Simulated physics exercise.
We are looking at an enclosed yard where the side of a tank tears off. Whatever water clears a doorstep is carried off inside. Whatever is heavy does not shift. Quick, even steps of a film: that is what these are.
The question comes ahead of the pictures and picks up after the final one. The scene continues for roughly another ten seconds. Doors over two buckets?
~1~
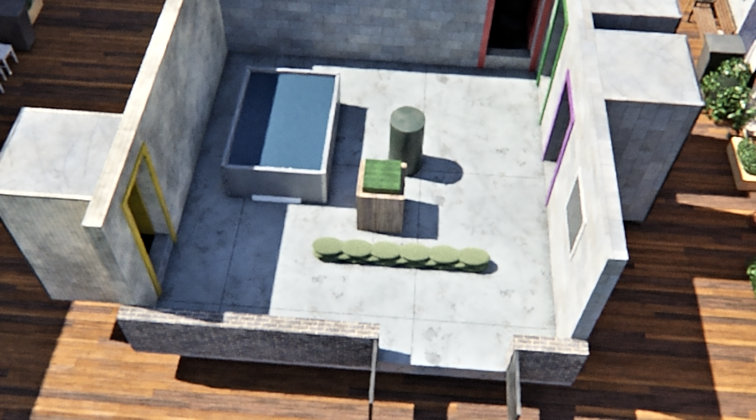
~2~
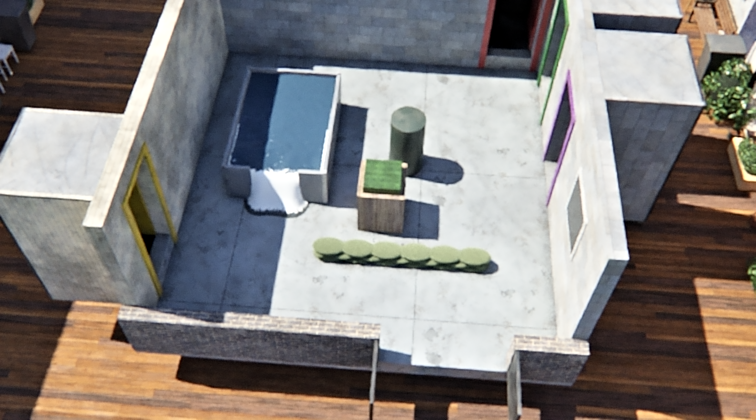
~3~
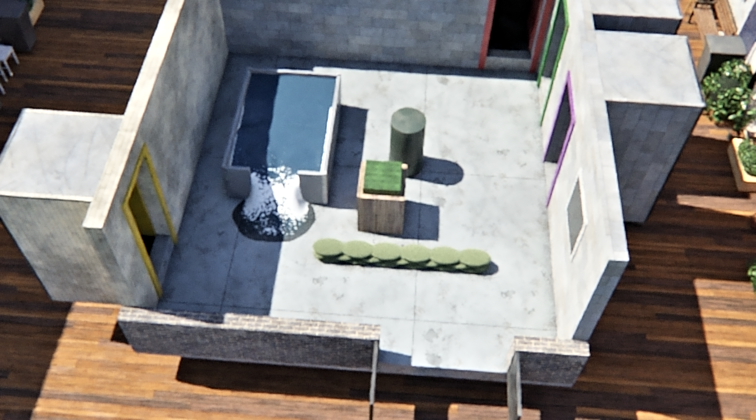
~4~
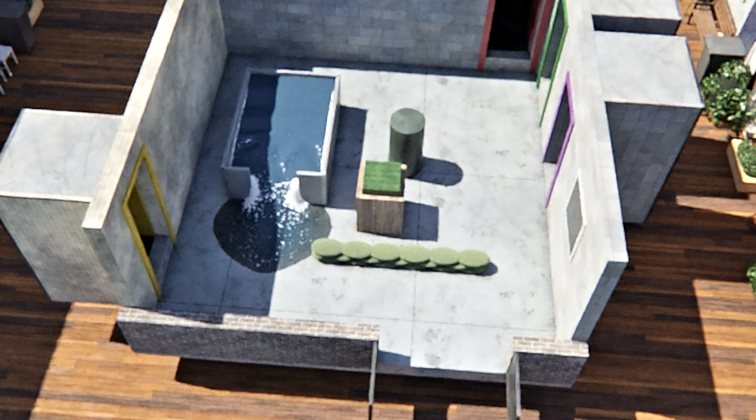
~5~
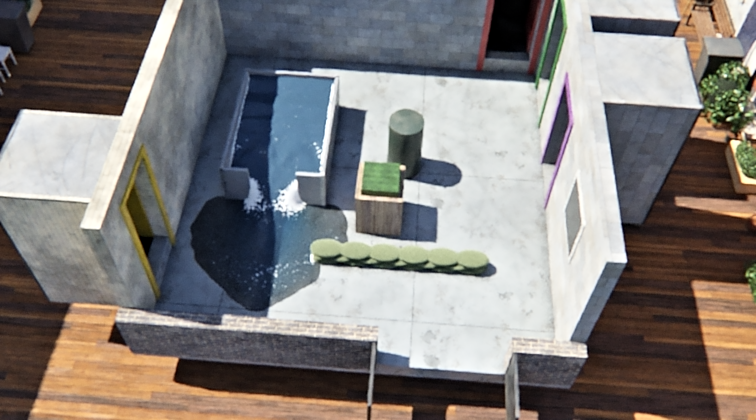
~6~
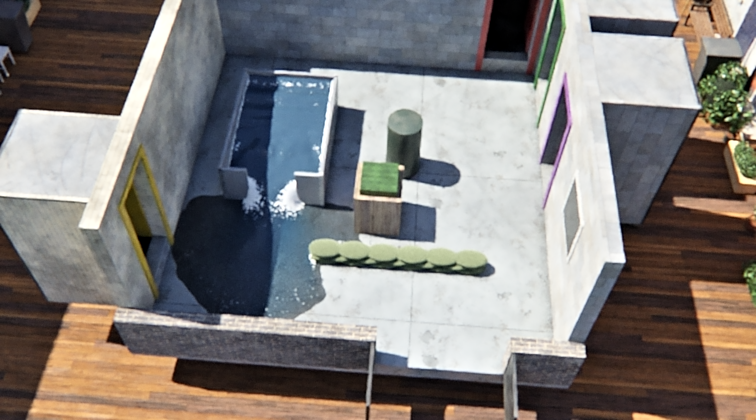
Result: The green door swallows an okay amount of water, the yellow door swallows an okay amount of water, the red door swallows an okay amount of water, the purple door swallows an okay amount of water.
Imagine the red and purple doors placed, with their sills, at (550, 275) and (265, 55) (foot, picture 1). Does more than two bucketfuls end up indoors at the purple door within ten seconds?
One by one: The purple one takes more.
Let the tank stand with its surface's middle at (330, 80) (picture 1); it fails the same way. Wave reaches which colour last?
The door marked red, I reckon.
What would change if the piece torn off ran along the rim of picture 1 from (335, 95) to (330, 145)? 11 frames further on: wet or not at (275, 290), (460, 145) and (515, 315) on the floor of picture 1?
So: Spared, then wetted, then spared.
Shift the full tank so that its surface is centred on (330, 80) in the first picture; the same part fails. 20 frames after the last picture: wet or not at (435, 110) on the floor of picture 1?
Untouched there.
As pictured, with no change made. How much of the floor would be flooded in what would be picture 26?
It should be close to 45 %.
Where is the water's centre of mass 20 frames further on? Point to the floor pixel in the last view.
The water's middle lies around (289, 225).
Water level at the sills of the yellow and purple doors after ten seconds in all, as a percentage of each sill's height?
Approx. 30 % followed by 80 %.
A moment on, water covers 25 % of the floor; the green door not reached, the yellow door wet at the sill, nothing in, the red door not reached, the purple door not reached.
Next, water covers 30 % of the floor; the green door not reached, the yellow door wet at the sill, nothing in, the red door not reached, the purple door not reached.
Then, water covers 45 % of the floor; the green door not reached, the yellow door wet at the sill, nothing in, the red door not reached, the purple door not reached.
Later, water covers 65 % of the floor; the green door not reached, the yellow door wet at the sill, nothing in, the red door not reached, the purple door wet at the sill, nothing in.
In the end, water covers 95 % of the floor; the green door wet at the sill, nothing in, the yellow door wet at the sill, nothing in, the red door wet at the sill, nothing in, the purple door wet at the sill, nothing in.
